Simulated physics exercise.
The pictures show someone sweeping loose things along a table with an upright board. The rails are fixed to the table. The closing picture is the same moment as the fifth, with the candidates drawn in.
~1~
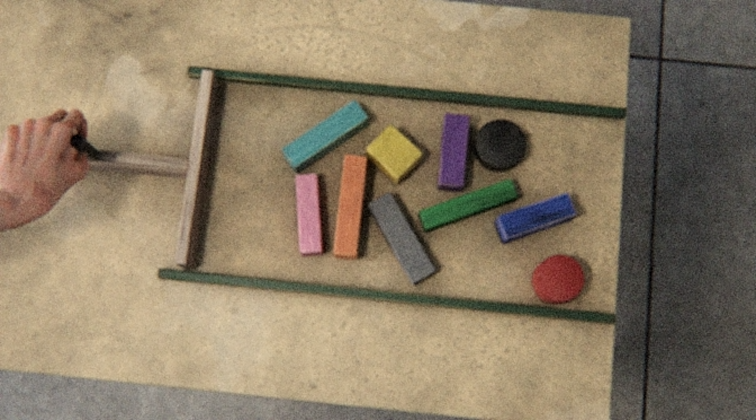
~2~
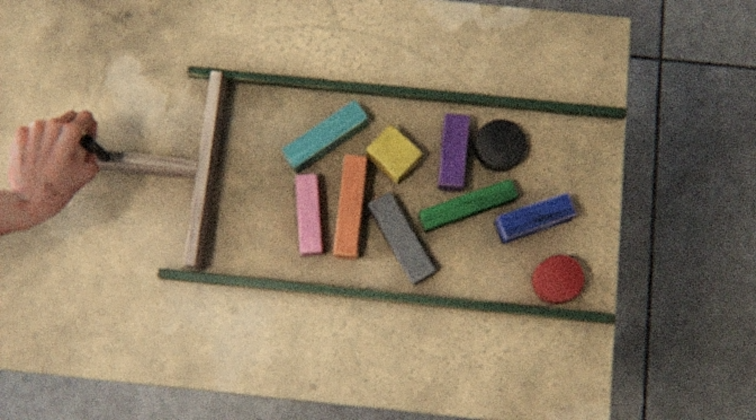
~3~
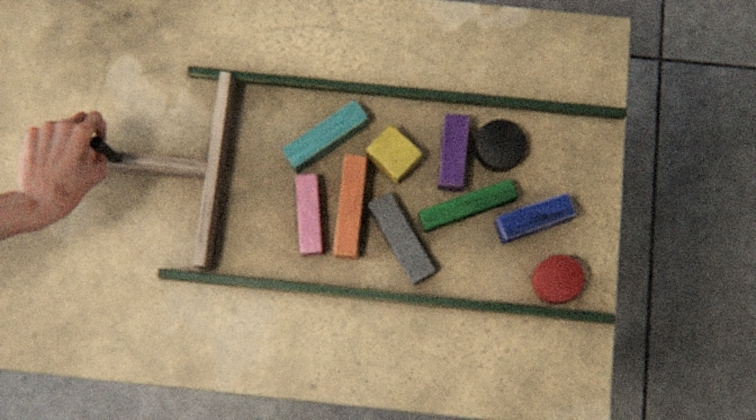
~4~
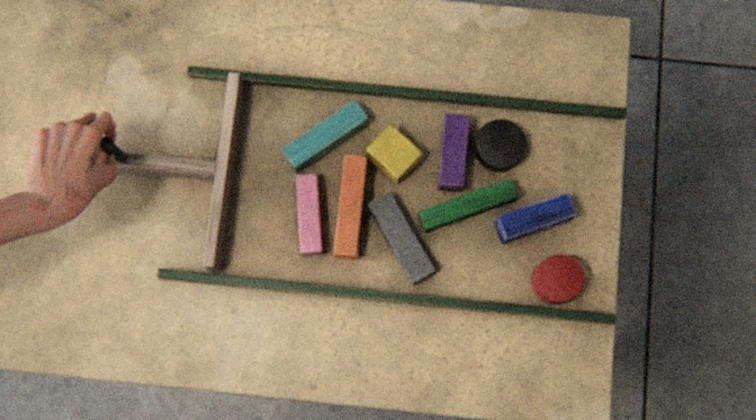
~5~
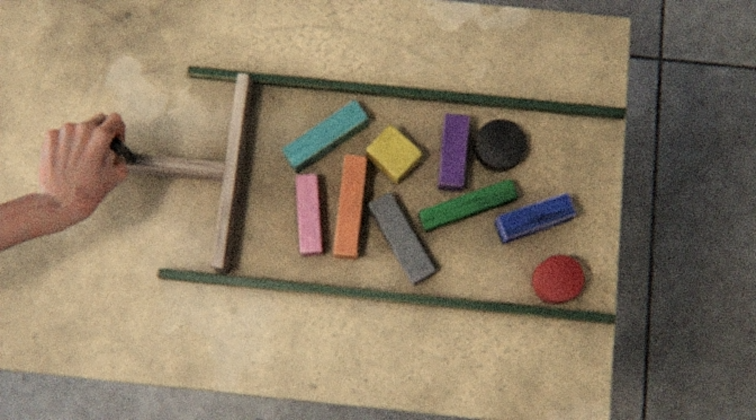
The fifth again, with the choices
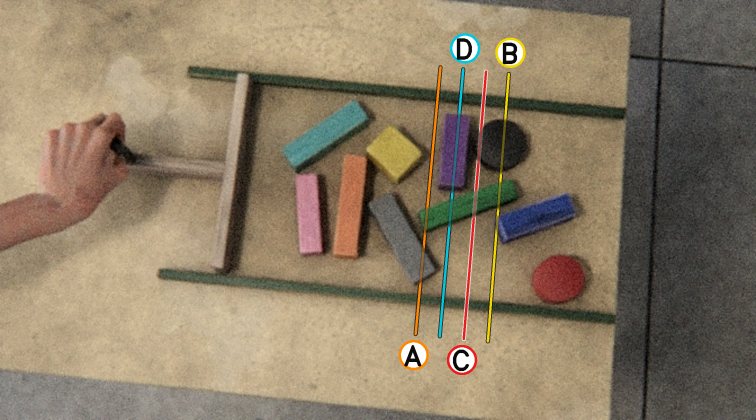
A hand slid an upright wooden board by its handle a short way to the right between two green rails, toward scattered colourful blocks and two round pieces, which all stayed still.
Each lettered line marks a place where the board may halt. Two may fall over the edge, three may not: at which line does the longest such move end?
Stop at B.
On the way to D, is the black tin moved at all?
By then, yes.
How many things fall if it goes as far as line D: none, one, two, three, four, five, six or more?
The count is none.
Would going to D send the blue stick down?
By then, no.
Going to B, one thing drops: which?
It is the red tin.
On the marked copy, A at (428, 197); B at (499, 204); C at (475, 202); D at (452, 199).
Taking B. A third of the way, board (327, 178); turquoise bar (365, 135); grey bar (409, 241).
Two thirds of the way, board (425, 188); blue stick (548, 232); black tin (553, 142).
When it is over, board (498, 195); red tin over the edge; black tin (624, 142); one fallen.
As for the rest, A is within the limit but short; C is within the limit but short; D is within the limit but short.
